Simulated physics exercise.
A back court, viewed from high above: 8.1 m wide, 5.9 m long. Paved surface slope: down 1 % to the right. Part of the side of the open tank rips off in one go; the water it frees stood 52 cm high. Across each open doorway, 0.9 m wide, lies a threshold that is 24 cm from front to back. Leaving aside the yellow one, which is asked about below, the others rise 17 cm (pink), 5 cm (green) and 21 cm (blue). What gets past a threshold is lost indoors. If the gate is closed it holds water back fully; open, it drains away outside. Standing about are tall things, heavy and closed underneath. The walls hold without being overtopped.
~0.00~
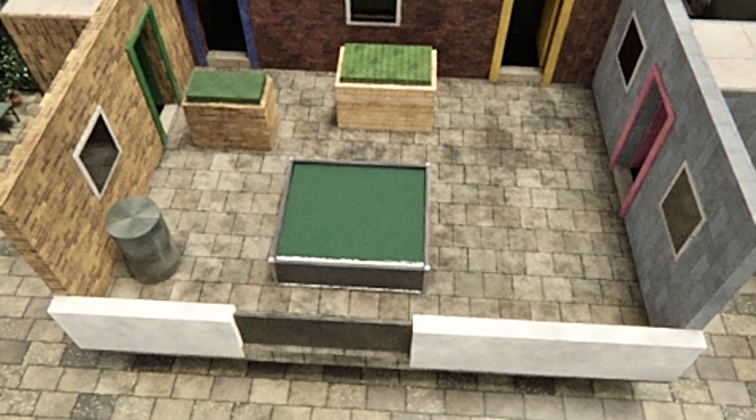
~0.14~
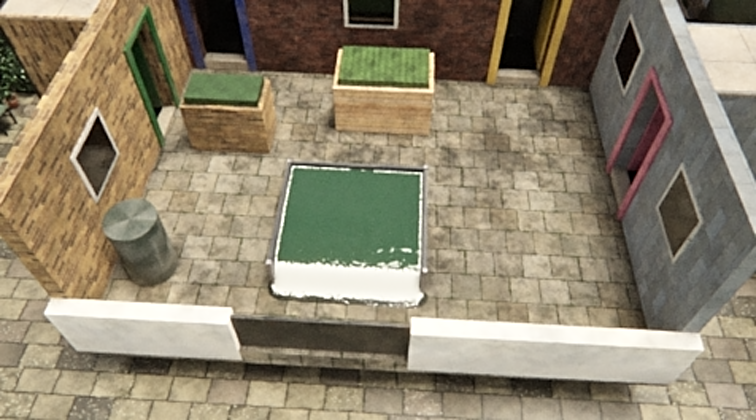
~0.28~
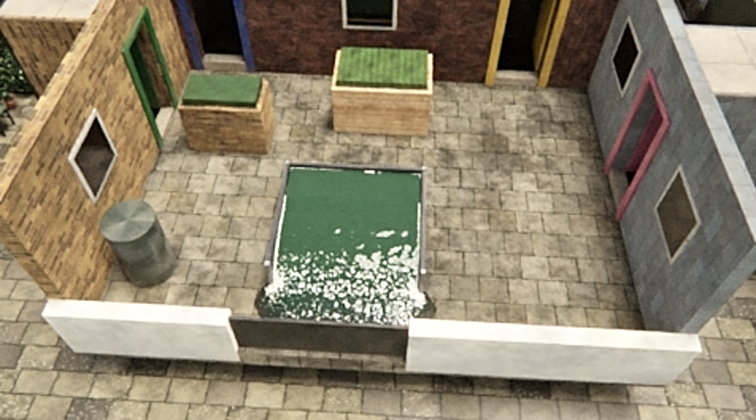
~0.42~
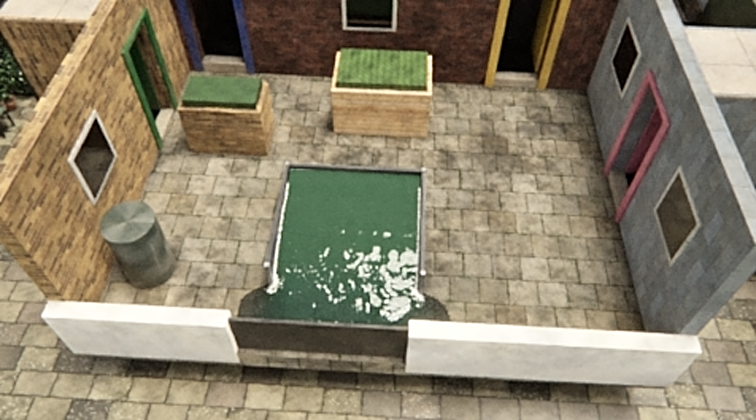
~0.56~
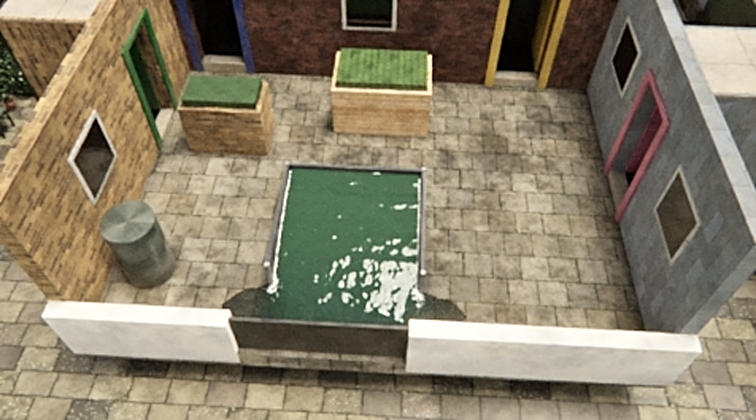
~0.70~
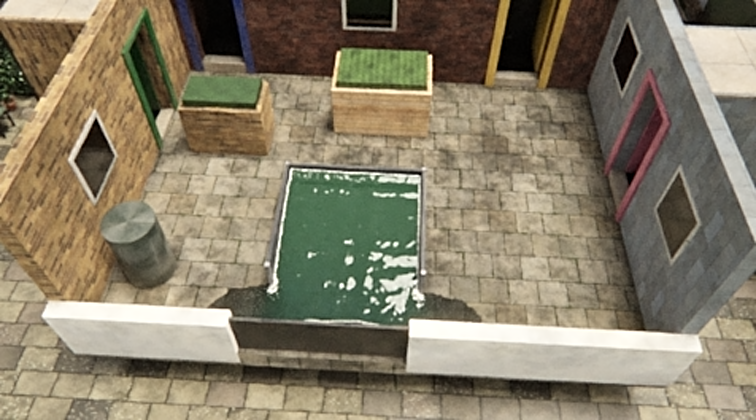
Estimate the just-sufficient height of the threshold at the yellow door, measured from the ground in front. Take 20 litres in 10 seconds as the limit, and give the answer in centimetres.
I would say 5.5 cm.
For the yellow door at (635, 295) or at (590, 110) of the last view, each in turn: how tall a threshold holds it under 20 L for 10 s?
Roughly 16 cm, then roughly 6.5 cm.
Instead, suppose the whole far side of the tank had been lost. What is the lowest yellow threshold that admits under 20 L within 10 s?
Required height: Approx. 8.5 cm.
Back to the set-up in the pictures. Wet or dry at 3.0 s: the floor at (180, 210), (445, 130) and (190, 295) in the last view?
In order: Soaked, untouched, soaked.
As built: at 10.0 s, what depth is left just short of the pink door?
Lab note: Depth approx. 5.0 cm.
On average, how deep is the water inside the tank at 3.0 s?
Average depth: Approx. 18 cm.
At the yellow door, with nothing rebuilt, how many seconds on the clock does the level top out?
That happens close to 6.0 s on the clock.
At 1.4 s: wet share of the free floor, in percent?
Some 15 per cent is wet.
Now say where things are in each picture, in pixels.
The first frame shows still water, 52 cm deep, in the open tank at (355, 213); the yellow door at (529, 40) is dry.
In the second frame, the front is at (278, 293), 0.2 m from the gap at (348, 281); 0.3 m2 of floor is wet, 52 cm left at the back.
In the third frame, water pours out at (346, 283) and has run 0.6 m, to a hidden place; about 9 cm deep outside, 52 cm at the back.
In the fourth frame, water pours out at (346, 285) and has run 0.9 m, to a hidden place; about 10 cm deep outside, 52 cm at the back.
In the fifth frame, the gap is at (346, 285), the front 1.1 m out at a hidden place; the back of the open tank holds 51 cm.
In the sixth frame, water pours out at (346, 285) and has run 1.2 m, to a hidden place; about 15 cm deep outside, 45 cm at the back; the yellow door at (524, 45), 5.8 m from the gap, is still 5.4 m from the nearest water.
After 1.4 s water covers 15 % of the floor, deepest (41 cm) near (340, 332); it has not reached the yellow door.
After 3.0 s water covers 35 % of the floor, deepest (28 cm) near (127, 331); it has not reached the yellow door.
After 10.0 s water covers 90 % of the floor, deepest (10 cm) near (553, 142); 6 cm at the yellow door, 0 litres in over its 18 cm threshold.
At the yellow door as built, the water arrived by 5.0 s and peaked near 10 cm at 5.8 s.
Run again over the same 10 s with other heights there, 33 litres in over 4.5 cm, 11 litres over 6.5 cm. The limit of 20 litres is kept from about 5.5 cm up.
